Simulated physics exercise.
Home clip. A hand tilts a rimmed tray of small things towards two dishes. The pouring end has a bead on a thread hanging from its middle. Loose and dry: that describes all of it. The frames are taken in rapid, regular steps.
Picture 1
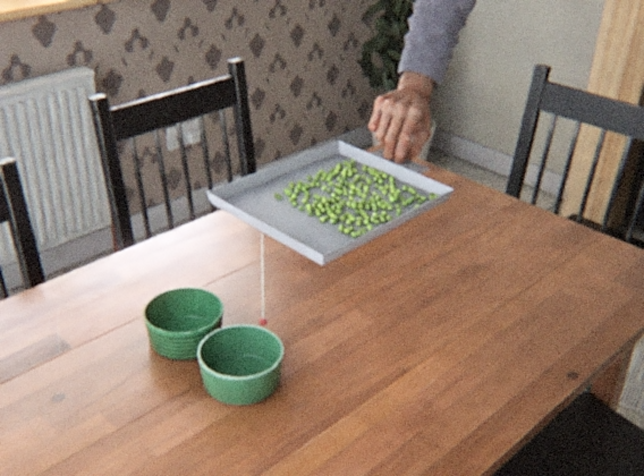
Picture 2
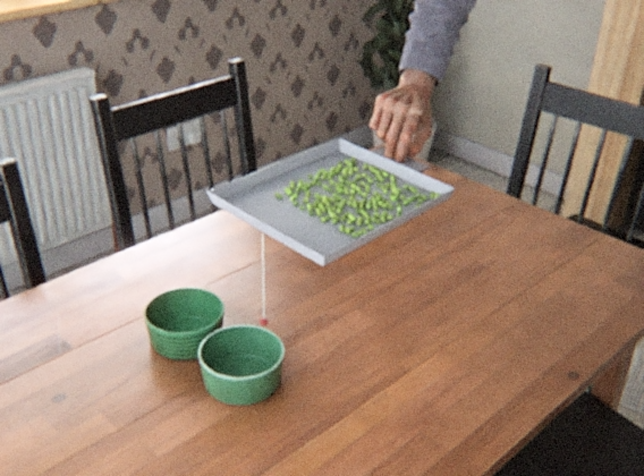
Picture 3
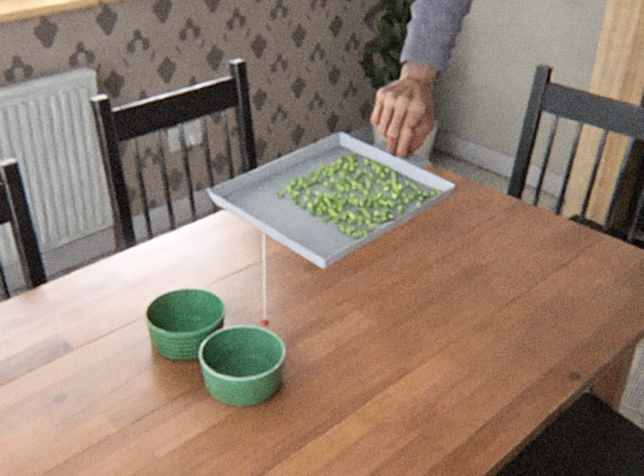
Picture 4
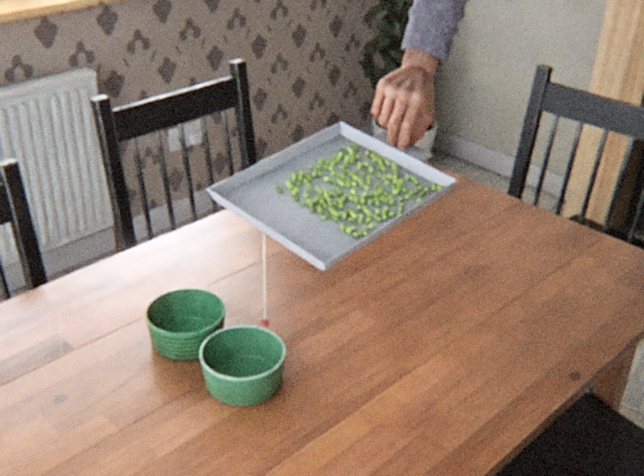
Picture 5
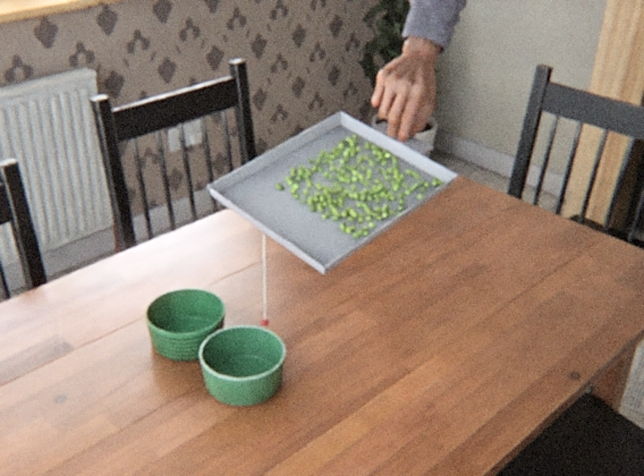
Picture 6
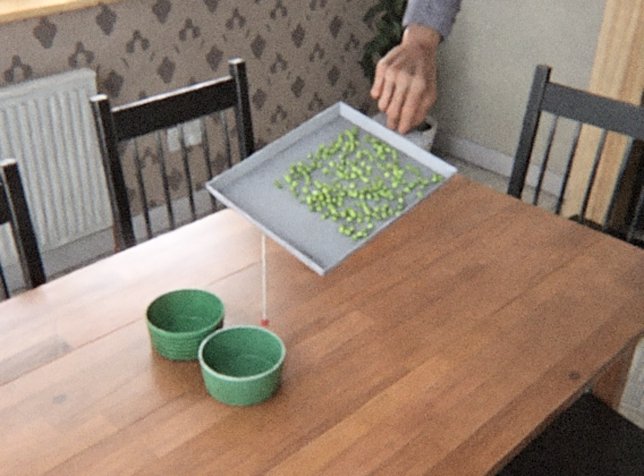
A hand slowly tilts a gray tray of small green peas above two green dishes.
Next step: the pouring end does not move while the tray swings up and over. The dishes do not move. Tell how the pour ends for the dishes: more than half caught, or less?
It ends with less than half caught.
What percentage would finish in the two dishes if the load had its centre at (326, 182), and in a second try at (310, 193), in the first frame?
It would be roughly 0 per cent for the first and roughly 0 per cent for the second.
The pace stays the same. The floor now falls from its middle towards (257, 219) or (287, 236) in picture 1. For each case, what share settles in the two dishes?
90 % and 30 %.
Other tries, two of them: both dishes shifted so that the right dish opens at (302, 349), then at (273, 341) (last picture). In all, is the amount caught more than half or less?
Past half, then shy of half.
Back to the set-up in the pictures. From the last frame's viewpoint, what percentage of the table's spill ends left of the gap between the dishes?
Around 0 percent of the pieces.
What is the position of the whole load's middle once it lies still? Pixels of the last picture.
Last view, resting centre - approx. (324, 408).
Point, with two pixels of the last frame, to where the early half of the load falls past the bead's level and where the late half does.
The first part at (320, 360); the rest at (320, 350).
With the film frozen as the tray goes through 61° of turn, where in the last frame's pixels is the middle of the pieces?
Mark it at roughly (323, 277) in the final frame.
Shortly afterwards, tray tipped steeply; near two thirds on the tray; near a quarter outside both; a little in the air.
Next, tray tipped right over; a little on the tray; the bulk outside both; a little in the air.
Some moments later, tray tipped past a quarter turn; only a few in the right dish; all but a few outside both.
In the end, tray tipped past a quarter turn; only a few in the right dish; none at all in the left dish; all but a few outside both.
